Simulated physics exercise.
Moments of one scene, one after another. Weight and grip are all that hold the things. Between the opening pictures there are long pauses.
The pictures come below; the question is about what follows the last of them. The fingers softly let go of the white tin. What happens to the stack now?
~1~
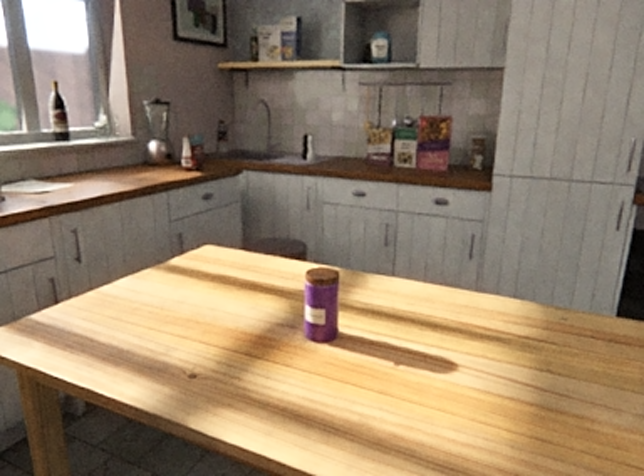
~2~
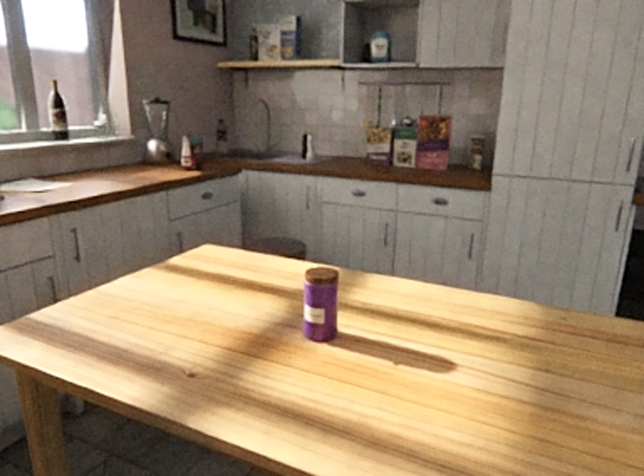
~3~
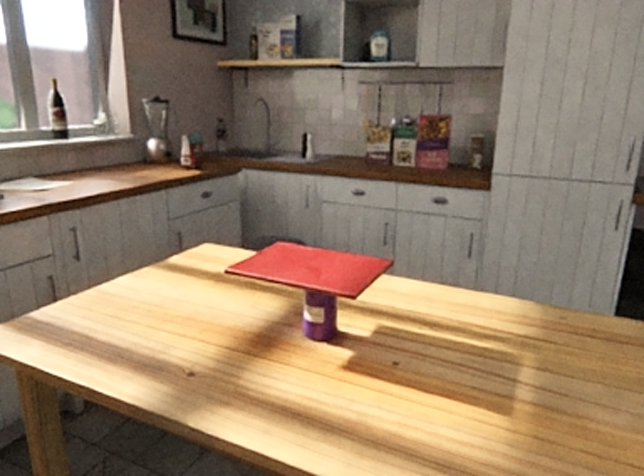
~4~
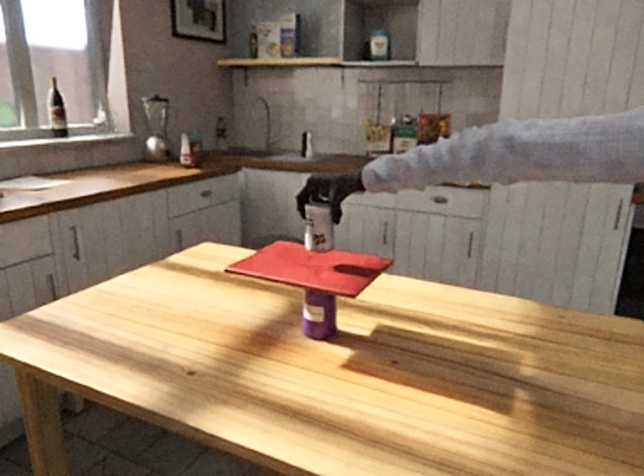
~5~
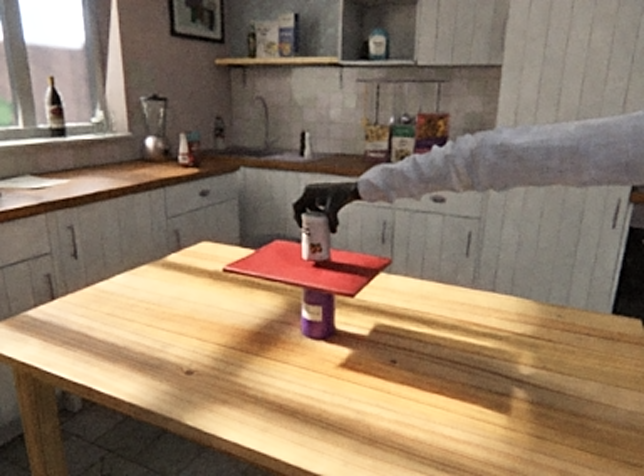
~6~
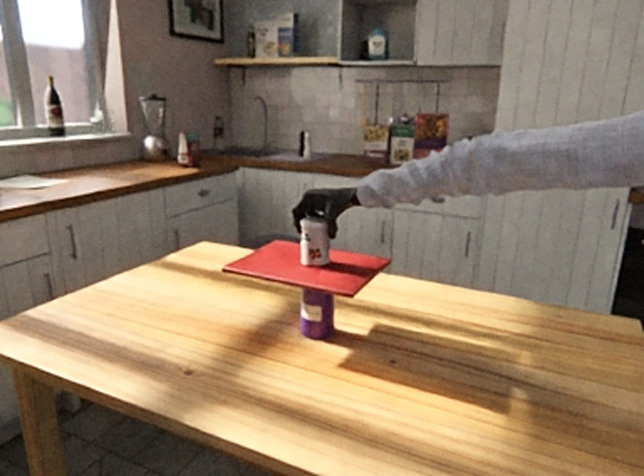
Frankly, it's a success, that one.
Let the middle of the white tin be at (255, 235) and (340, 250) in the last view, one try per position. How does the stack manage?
Trial 1: Falls over. Trial 2: Stable.
Then, 0.30 s after the last picture, nothing has stirred.
Then, 0.70 s after the last picture, white tin resting near (316, 242).
At rest, all 3 in place. Seen from the same camera at the end, white tin near (316, 242). The stack stays up.
